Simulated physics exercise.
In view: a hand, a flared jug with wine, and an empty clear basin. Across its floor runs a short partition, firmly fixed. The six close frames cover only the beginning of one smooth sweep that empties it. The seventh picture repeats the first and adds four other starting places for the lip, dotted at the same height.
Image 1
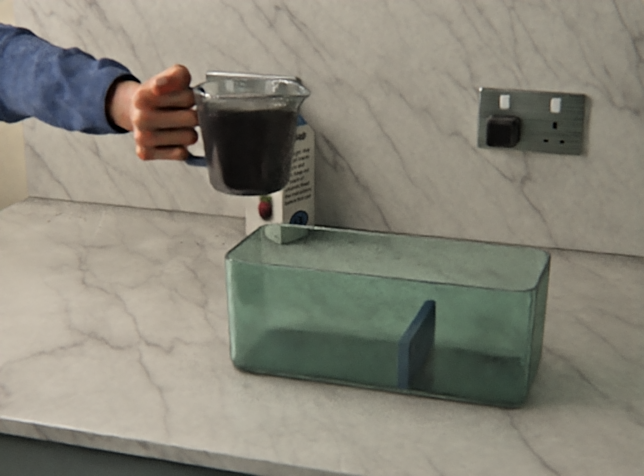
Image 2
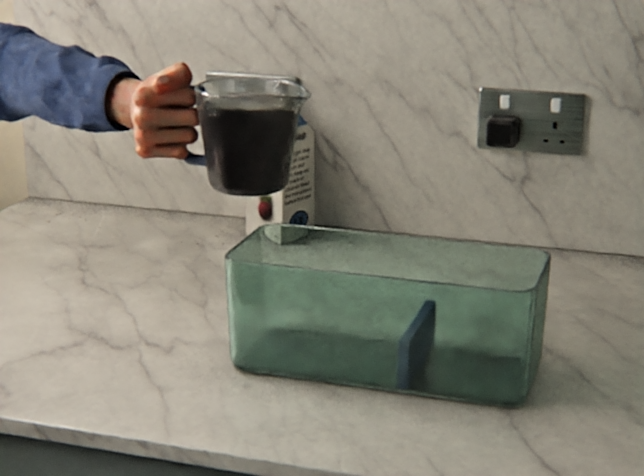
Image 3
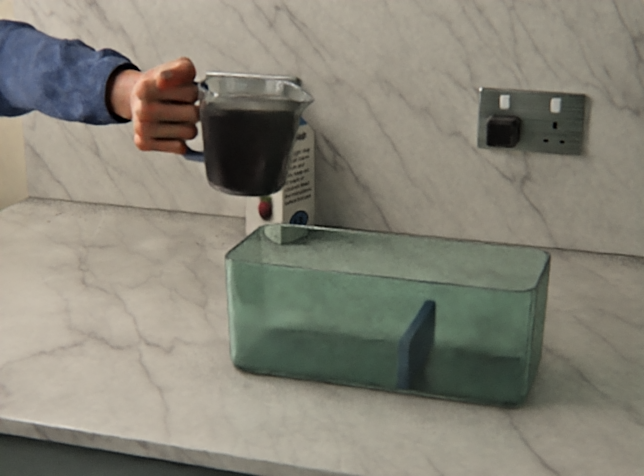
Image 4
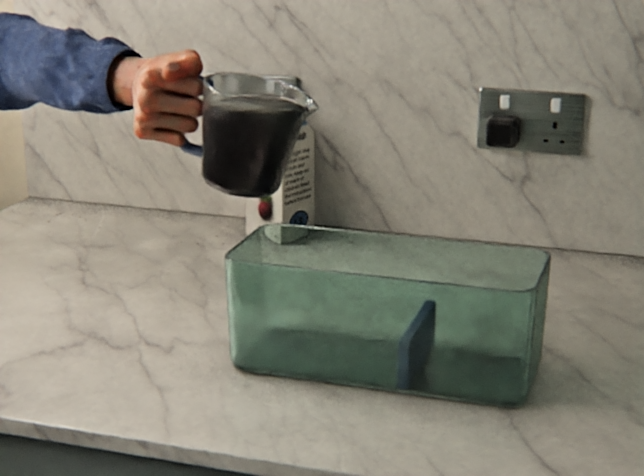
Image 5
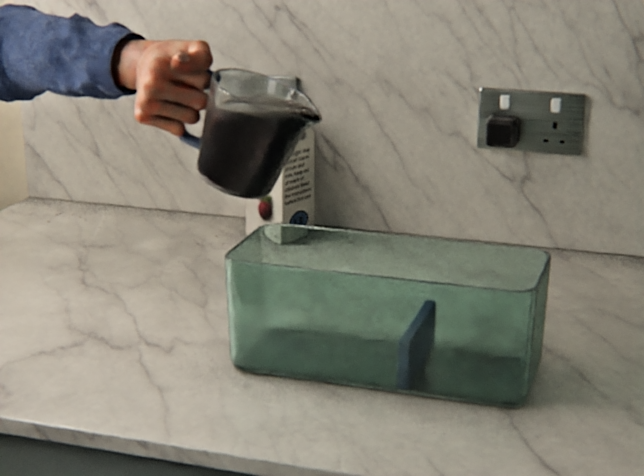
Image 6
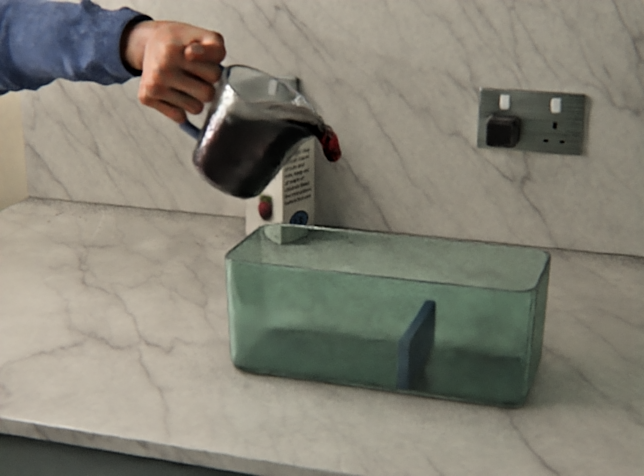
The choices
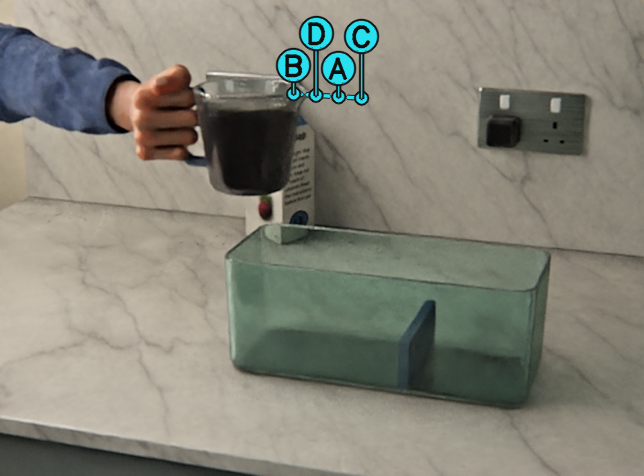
In the video, a hand holds a glass jug of dark liquid above and left of a clear greenish basin with a short partition, then gradually tilts it rightward until reddish liquid emerges over the lip.
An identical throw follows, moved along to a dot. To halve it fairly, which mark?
Use spot C.
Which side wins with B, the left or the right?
The left one.
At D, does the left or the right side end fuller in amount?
The left side.
On the marked copy, A at (338, 96); B at (293, 93); C at (361, 98); D at (316, 95).
If A is chosen, about 85 % ends left of the wall and 13 % right of it.
If B is chosen, about 98 % ends left of the wall and 1 % right of it.
If C is chosen, about 50 % ends left of the wall and 49 % right of it.
If D is chosen, about 96 % ends left of the wall and 3 % right of it.
